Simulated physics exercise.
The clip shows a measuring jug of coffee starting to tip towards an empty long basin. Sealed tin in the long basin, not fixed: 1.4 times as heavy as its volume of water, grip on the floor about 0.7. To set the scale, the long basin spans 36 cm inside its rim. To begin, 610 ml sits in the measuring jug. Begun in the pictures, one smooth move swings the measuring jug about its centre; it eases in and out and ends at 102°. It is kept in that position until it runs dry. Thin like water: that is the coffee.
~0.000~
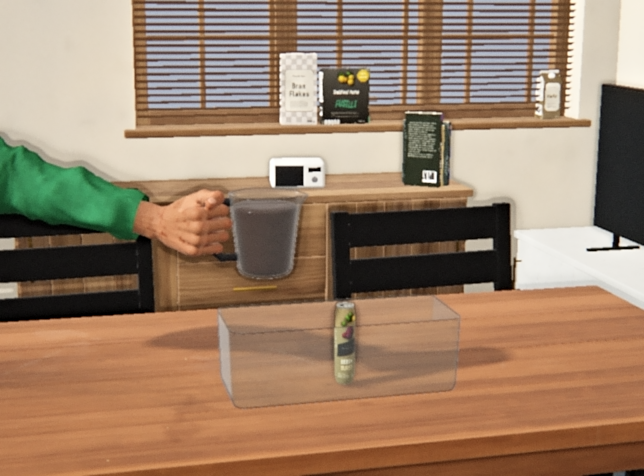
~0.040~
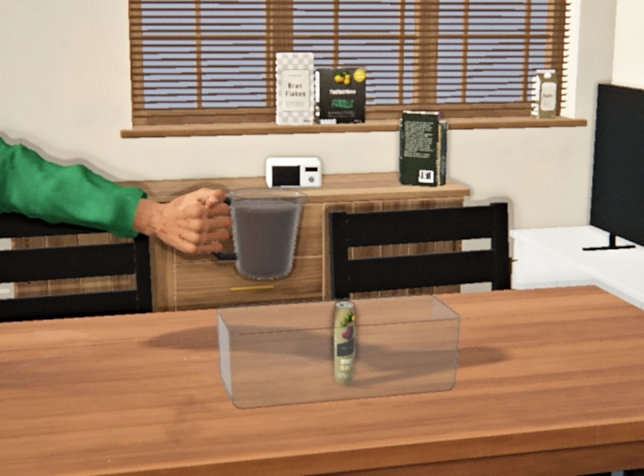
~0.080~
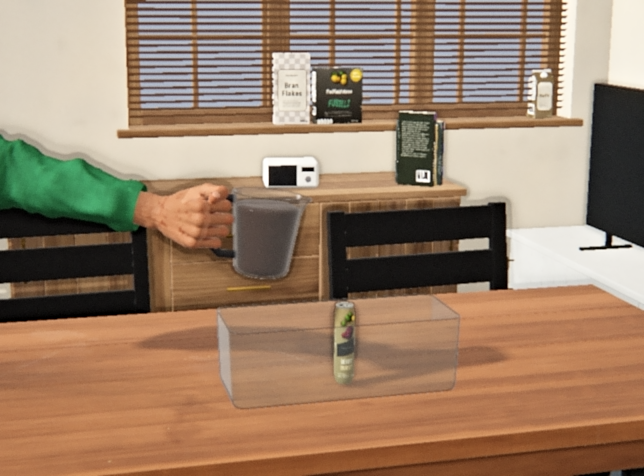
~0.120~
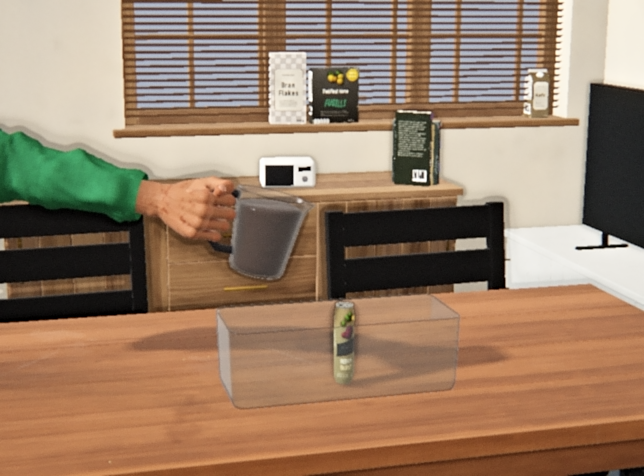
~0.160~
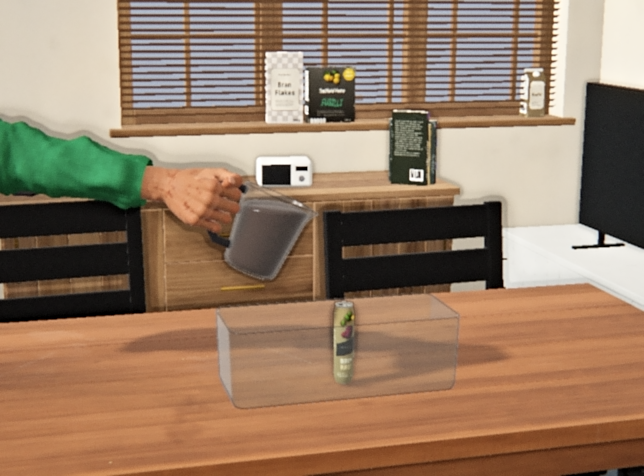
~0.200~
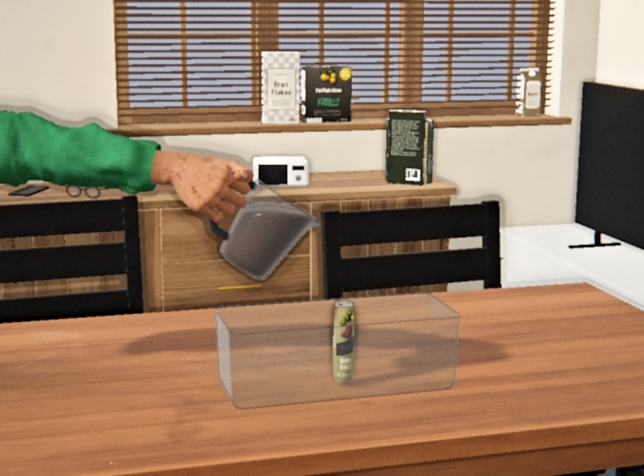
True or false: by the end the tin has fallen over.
True.
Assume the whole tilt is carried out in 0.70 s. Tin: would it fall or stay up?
Result: Tin tipped over.
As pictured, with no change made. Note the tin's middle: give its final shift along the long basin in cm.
Some 8.5 cm.
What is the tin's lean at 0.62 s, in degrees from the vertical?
The tilt comes to near 5°.
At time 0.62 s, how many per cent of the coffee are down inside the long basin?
72 %, more or less.
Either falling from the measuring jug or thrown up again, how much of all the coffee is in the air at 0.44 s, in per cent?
Estimate: About 30 % of all of it.
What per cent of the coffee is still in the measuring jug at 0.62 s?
I'd say some 14 per cent remains.
Then, 0.44 s in, the tilt is 98° and 50 per cent is still to pour; the tin stands where it began.
Then, 0.62 s in, the tilt is 102° and 13 per cent is still to pour; the tin leans 6°.
Then, 0.80 s in, the tilt is 102° and 2 per cent is still to pour; the tin lies on its side.
Then, 1.00 s in, the tilt is 102° and 0 per cent is still to pour; the tin lies on its side.
Finally, the tin lies on its side.
